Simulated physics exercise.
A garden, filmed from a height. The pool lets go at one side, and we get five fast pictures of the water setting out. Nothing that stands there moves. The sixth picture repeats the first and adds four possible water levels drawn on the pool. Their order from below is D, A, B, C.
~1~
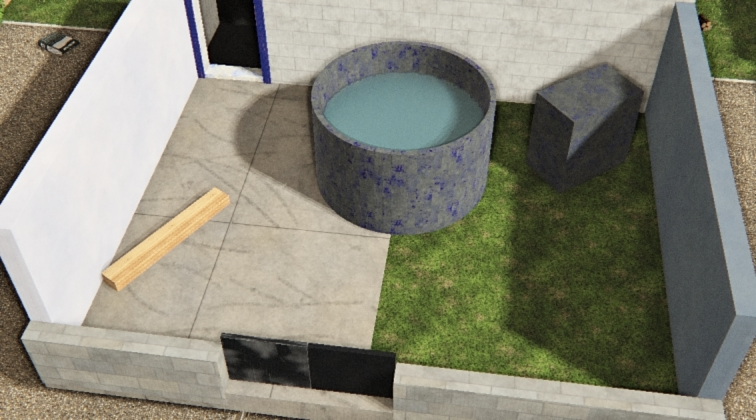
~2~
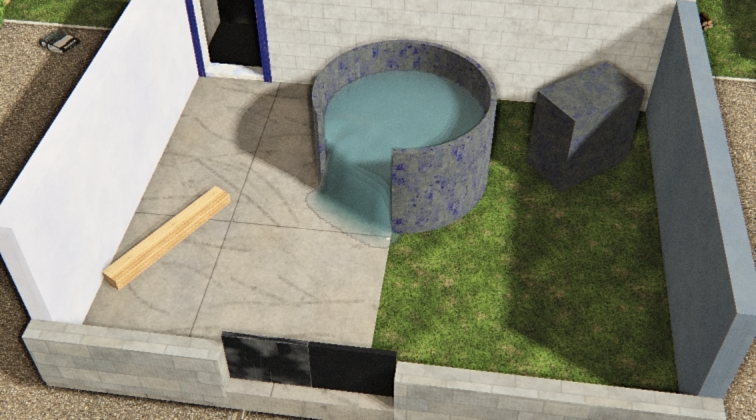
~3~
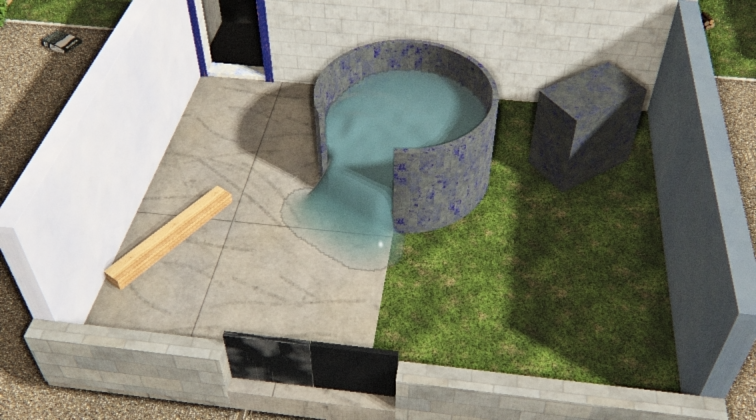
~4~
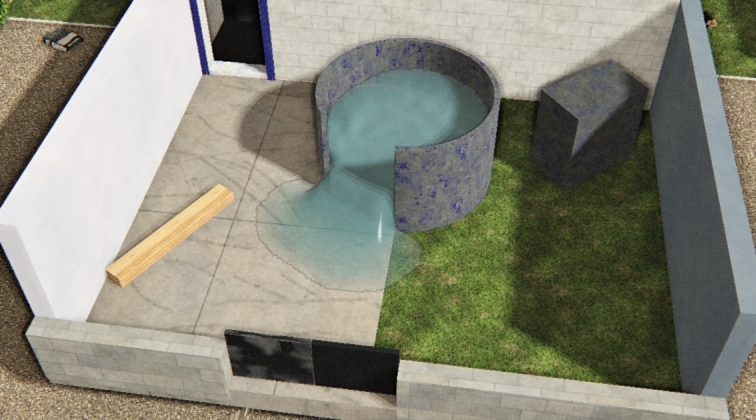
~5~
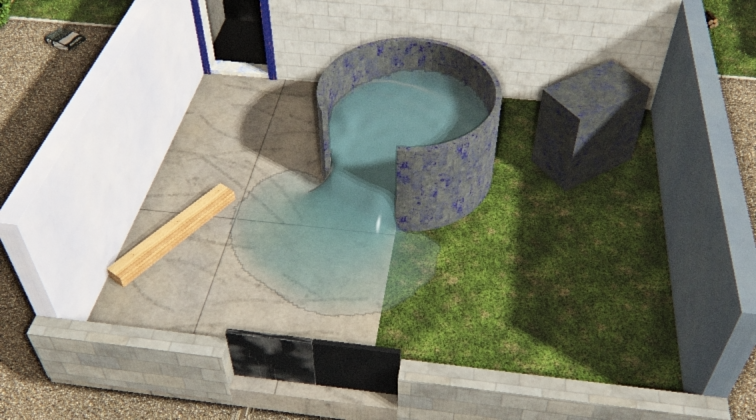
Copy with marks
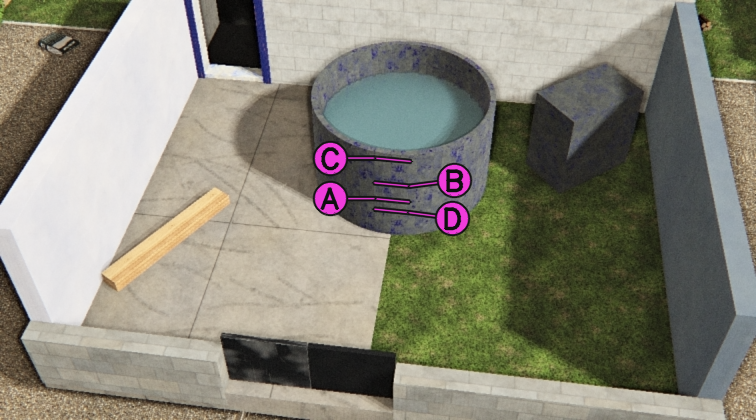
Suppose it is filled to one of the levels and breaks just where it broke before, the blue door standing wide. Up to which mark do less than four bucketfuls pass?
I would pick mark A.
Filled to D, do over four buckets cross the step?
No, not at all.
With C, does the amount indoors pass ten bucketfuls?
Yes, it does.
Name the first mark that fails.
That would be B.
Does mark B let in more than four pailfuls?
Yes, it does.
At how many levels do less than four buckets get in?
Two of the four.
In magenta, A at (391, 200); B at (392, 184); C at (392, 159); D at (391, 210); from the bottom up D, A, B, C.
With A, a bucket or two gets in.
With B, about 12 bucketfuls get in.
With C, dozens of bucketfuls pour in.
With D, nothing gets over.
